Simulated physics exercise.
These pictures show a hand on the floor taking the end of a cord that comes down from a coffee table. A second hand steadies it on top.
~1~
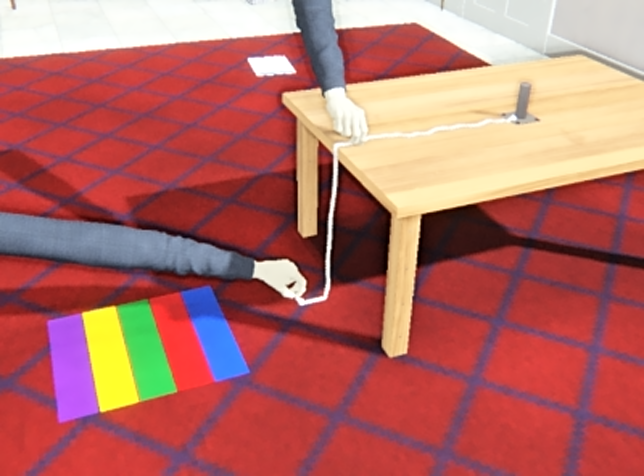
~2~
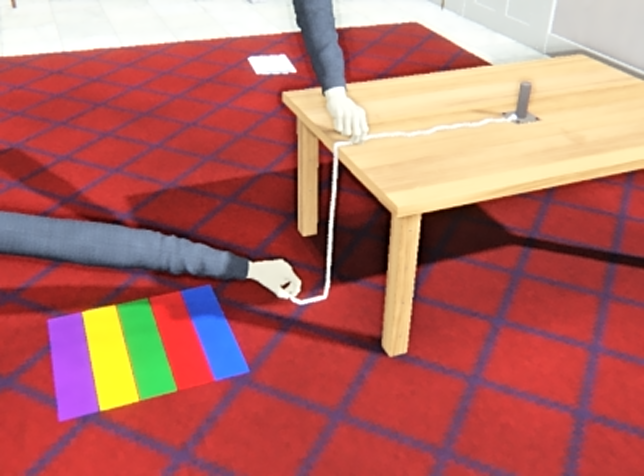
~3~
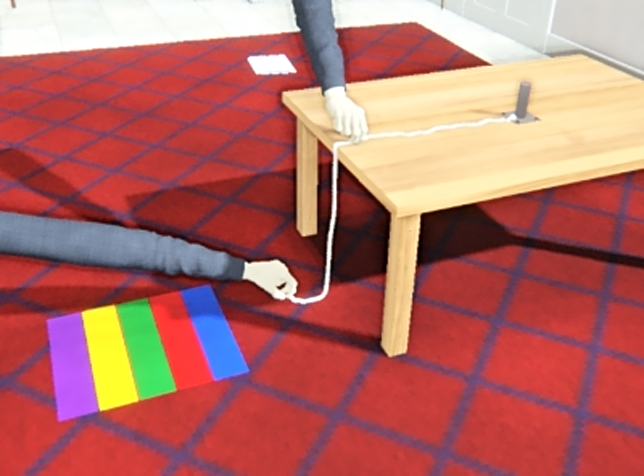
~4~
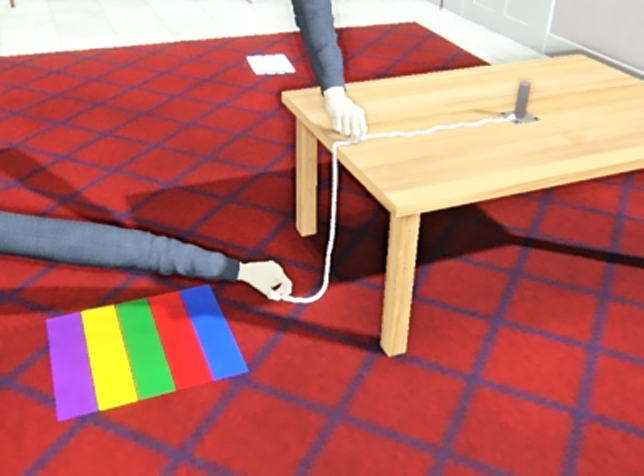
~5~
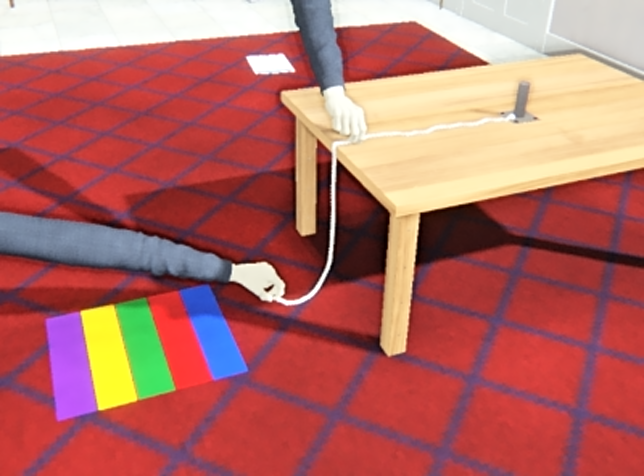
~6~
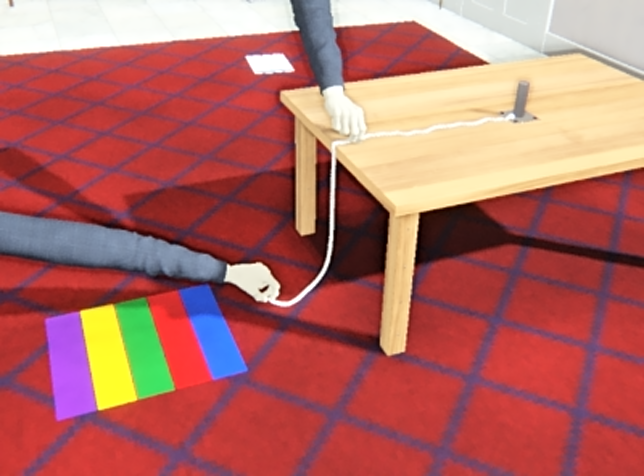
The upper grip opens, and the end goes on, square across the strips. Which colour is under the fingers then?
It halts on the red strip.
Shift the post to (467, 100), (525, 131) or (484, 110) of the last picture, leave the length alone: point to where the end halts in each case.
About (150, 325), (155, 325) and (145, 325).
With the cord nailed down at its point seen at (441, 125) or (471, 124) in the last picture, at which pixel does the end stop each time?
Near (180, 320) and (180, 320).
Soon after, end near (244, 304); short of the strips.
After that, end near (200, 314); over blue.
At the stop, end near (174, 320); over red. Over red.
